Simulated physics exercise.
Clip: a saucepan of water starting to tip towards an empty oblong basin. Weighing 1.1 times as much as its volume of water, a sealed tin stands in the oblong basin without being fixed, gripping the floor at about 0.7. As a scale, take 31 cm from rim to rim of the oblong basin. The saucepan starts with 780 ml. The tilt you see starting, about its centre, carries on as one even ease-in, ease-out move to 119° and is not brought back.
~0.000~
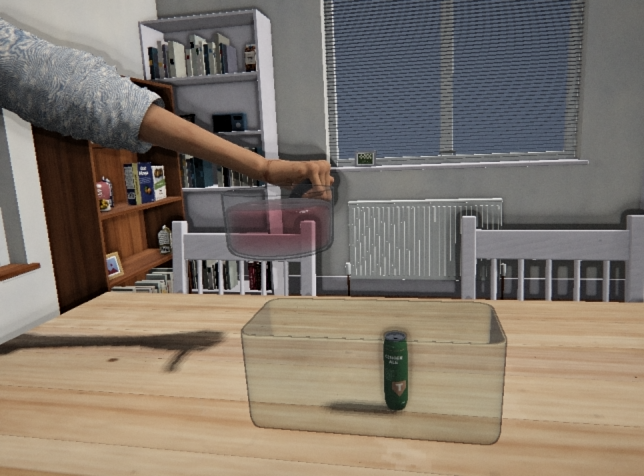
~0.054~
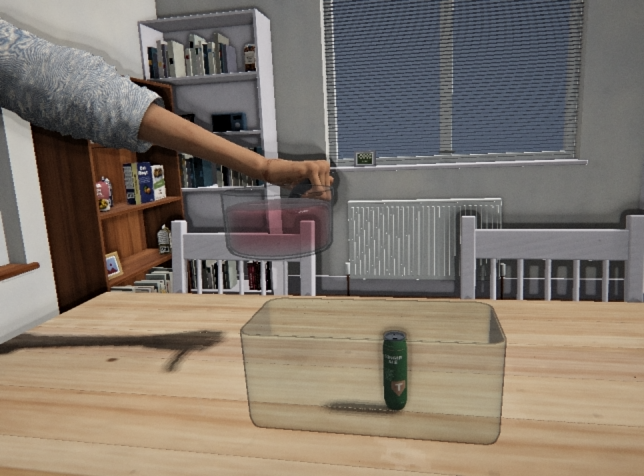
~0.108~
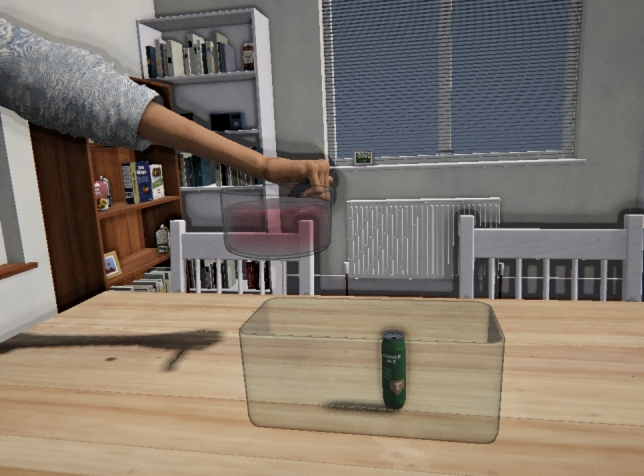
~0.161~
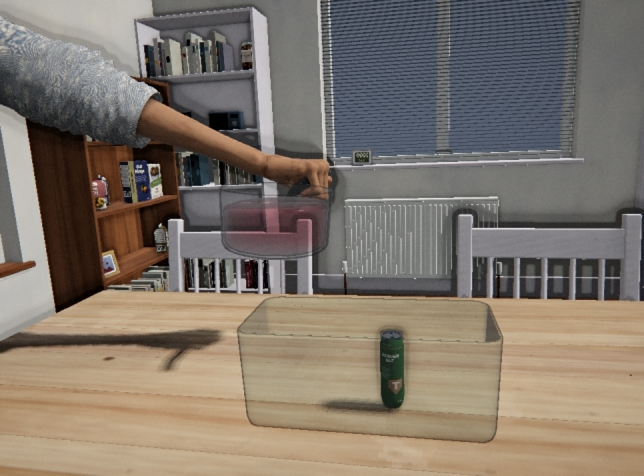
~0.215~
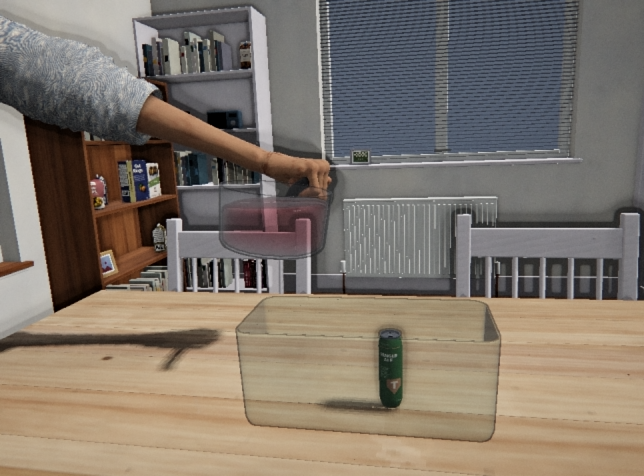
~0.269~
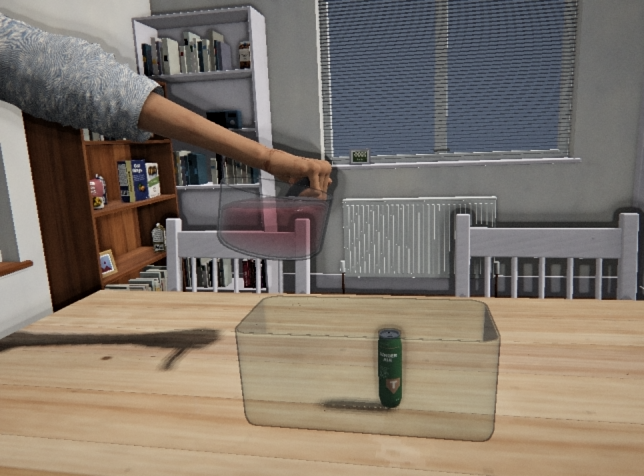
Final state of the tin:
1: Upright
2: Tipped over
Option 1: Upright.
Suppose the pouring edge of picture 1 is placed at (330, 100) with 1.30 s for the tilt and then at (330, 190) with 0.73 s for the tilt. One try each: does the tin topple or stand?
Trial 1 - tin stays standing; trial 2 - tin tips.
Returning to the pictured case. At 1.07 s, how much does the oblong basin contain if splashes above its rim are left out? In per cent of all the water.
The fraction sits near 88 in a hundred.
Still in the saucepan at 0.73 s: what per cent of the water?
Roughly 54 per cent.
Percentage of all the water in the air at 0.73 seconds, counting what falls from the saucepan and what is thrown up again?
Around 32 percent.
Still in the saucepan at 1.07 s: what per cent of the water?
Roughly 6 percent remains.
Then, 0.73 s in, the tilt is 71° and 53 per cent is still to pour; the tin stands where it began.
Then, 1.07 s in, the tilt is 110° and 6 per cent is still to pour; the tin stands 1 cm from where it began.
Then, 1.42 s in, the tilt is 119° and 0 per cent is still to pour; the tin stands 1 cm from where it began.
Then, 1.80 s in, the tilt is 119° and 0 per cent is still to pour; the tin stands where it began.
Finally, the tin stands where it began.
